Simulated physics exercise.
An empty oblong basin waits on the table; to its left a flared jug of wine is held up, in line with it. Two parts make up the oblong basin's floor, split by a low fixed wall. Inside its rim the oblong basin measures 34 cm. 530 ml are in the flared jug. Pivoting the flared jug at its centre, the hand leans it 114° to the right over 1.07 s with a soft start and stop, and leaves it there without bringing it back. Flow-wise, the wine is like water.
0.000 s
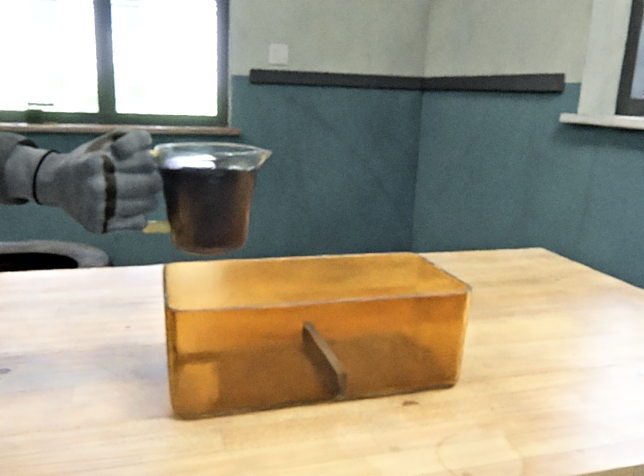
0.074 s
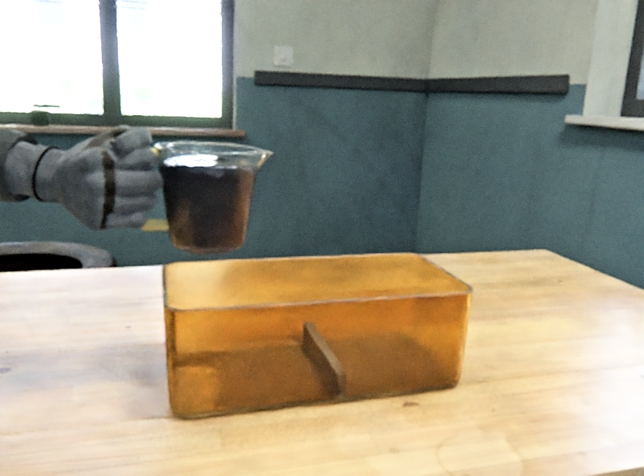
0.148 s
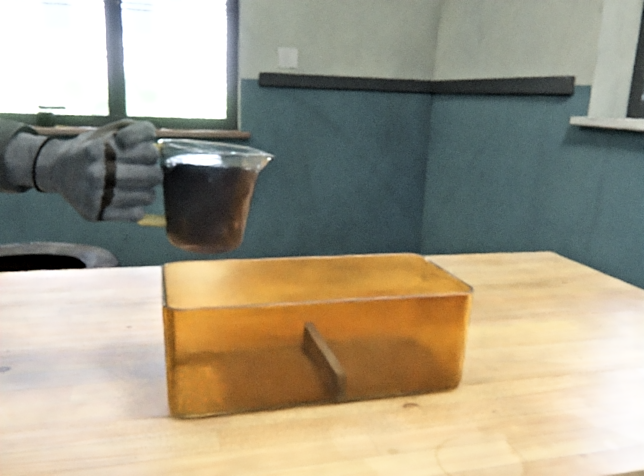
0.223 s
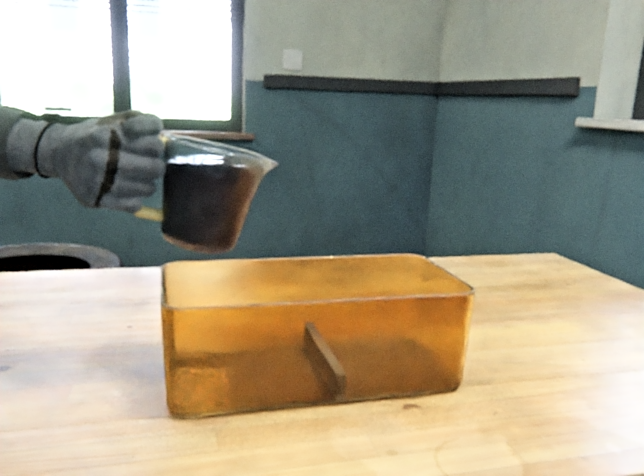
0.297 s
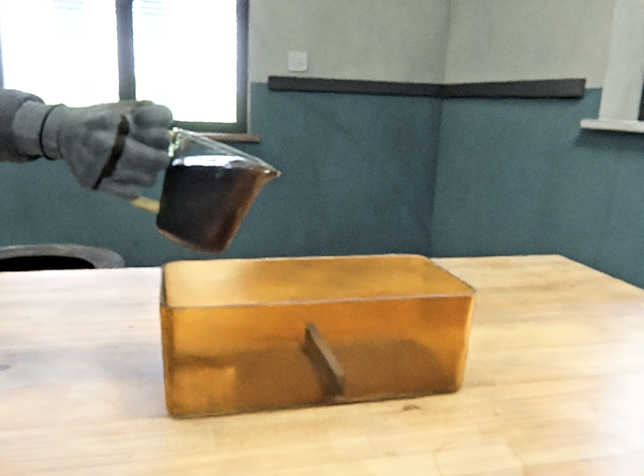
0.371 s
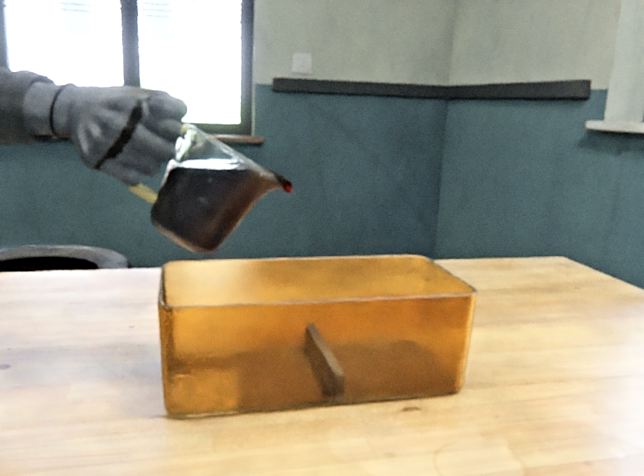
We see a gloved hand holding a flared jug of dark wine above the left of an empty oblong basin on a table, then leaning it steadily to the right until the wine reaches its lip and just begins crossing it.
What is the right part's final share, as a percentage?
About 35 per cent.
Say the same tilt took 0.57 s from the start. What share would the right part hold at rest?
Then it comes to around 25 per cent.
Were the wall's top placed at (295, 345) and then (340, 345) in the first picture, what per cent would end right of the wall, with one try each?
Respectively close to 75 and 10 %.
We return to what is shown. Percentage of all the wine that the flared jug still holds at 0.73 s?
Around 46 percent.
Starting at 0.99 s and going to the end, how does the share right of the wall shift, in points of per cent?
Change in share is positive, near 3 percent.
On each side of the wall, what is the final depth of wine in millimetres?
Final reading - left some 12 mm, right some 8 mm.
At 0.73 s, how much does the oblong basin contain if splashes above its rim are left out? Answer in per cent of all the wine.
Roughly 36 percent.
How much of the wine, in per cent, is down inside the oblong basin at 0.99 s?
Around 94 per cent of the whole.
After 0.73 s the tilt is 88° and 45 per cent is still to pour, 15 is left of the wall and 22 right of it.
After 0.99 s the tilt is 113° and 3 per cent is still to pour, 63 is left of the wall and 32 right of it.
After 1.27 s the tilt is 114° and 0 per cent is still to pour, 65 is left of the wall and 35 right of it.
After 1.57 s the tilt is 114° and 0 per cent is still to pour, 65 is left of the wall and 35 right of it.
In the end 65 per cent lies left of the wall, 35 right of it and 1 outside.
